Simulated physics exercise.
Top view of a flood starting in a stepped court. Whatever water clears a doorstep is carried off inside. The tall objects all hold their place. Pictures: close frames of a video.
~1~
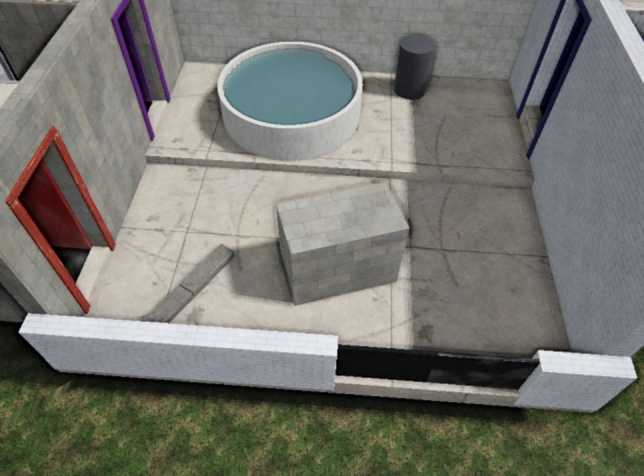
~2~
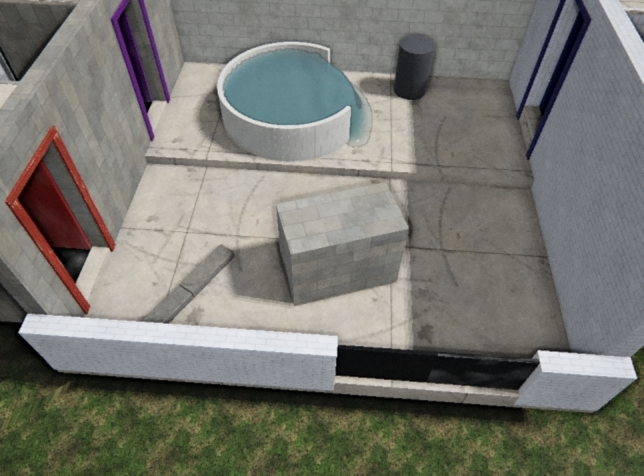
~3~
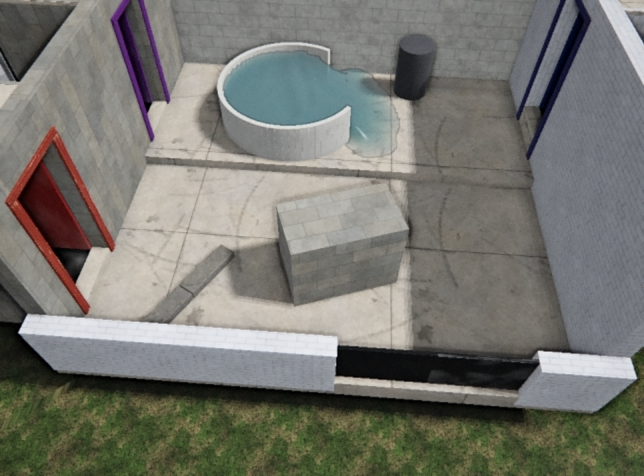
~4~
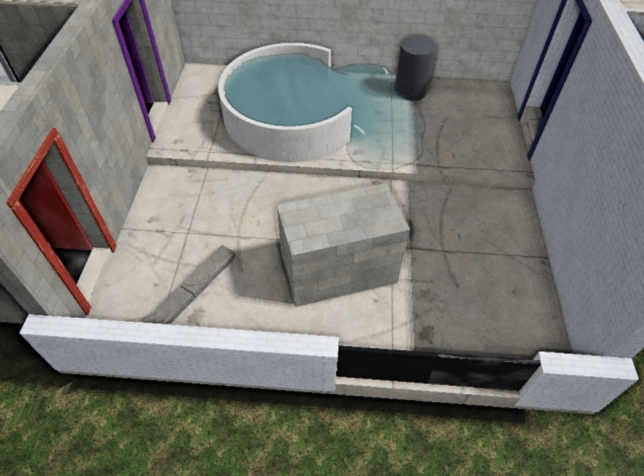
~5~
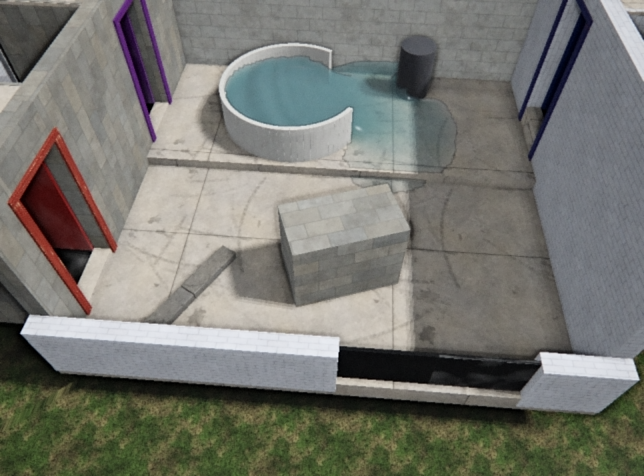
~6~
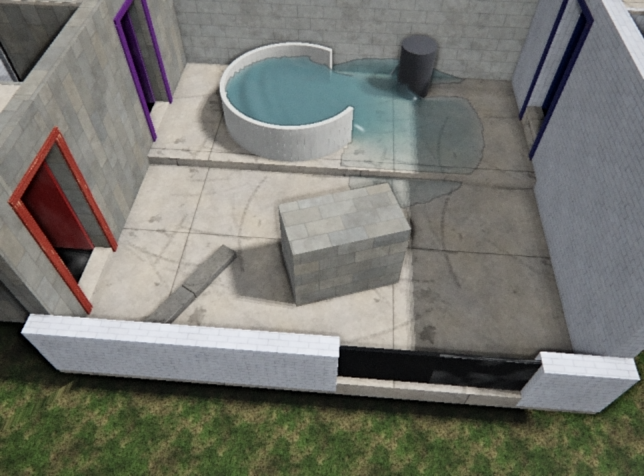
A round white-walled pool of blue-green water stands at the back of a stepped grey court, seen from high above by a still camera. A dark cylinder stands to its right, a grey block sits mid-court, and purple, red and blue doorways line the side walls. The pool's right side opens, and water pours out, spreading rightward around the cylinder and over the step.
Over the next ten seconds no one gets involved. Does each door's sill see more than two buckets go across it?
One by one: The purple door counts as not over; the blue door counts as not over; the red door counts as not over.
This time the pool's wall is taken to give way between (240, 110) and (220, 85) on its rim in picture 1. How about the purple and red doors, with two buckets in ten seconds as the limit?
Turns out the purple one gets past it, while the red one gets past it.
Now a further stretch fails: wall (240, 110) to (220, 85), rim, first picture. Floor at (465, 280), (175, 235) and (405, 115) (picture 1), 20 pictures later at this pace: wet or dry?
So that's left bare for the first, waterlogged for the second and left bare for the third.
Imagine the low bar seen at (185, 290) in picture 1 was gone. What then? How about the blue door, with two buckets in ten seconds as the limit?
Simply put, blue misses the line.
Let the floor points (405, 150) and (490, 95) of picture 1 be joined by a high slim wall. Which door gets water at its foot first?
The blue-painted one.
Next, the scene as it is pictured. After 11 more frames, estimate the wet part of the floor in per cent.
Around 30 percent.
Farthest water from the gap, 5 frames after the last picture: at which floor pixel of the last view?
I'd say around (534, 223).
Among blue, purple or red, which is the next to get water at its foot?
That's the one in blue.
A moment on, water covers 30 % of the floor; the purple door not reached, the blue door wet at the sill, nothing in, the red door not reached.
Next, water covers 30 % of the floor; the purple door not reached, the blue door wet at the sill, nothing in, the red door not reached.
Then, water covers 50 % of the floor; the purple door wet at the sill, nothing in, the blue door under two buckets in, the red door not reached.
Later, water covers 75 % of the floor; the purple door wet at the sill, nothing in, the blue door under two buckets in, the red door not reached.
In the end, water covers 95 % of the floor; the purple door wet at the sill, nothing in, the blue door under two buckets in, the red door wet at the sill, nothing in.
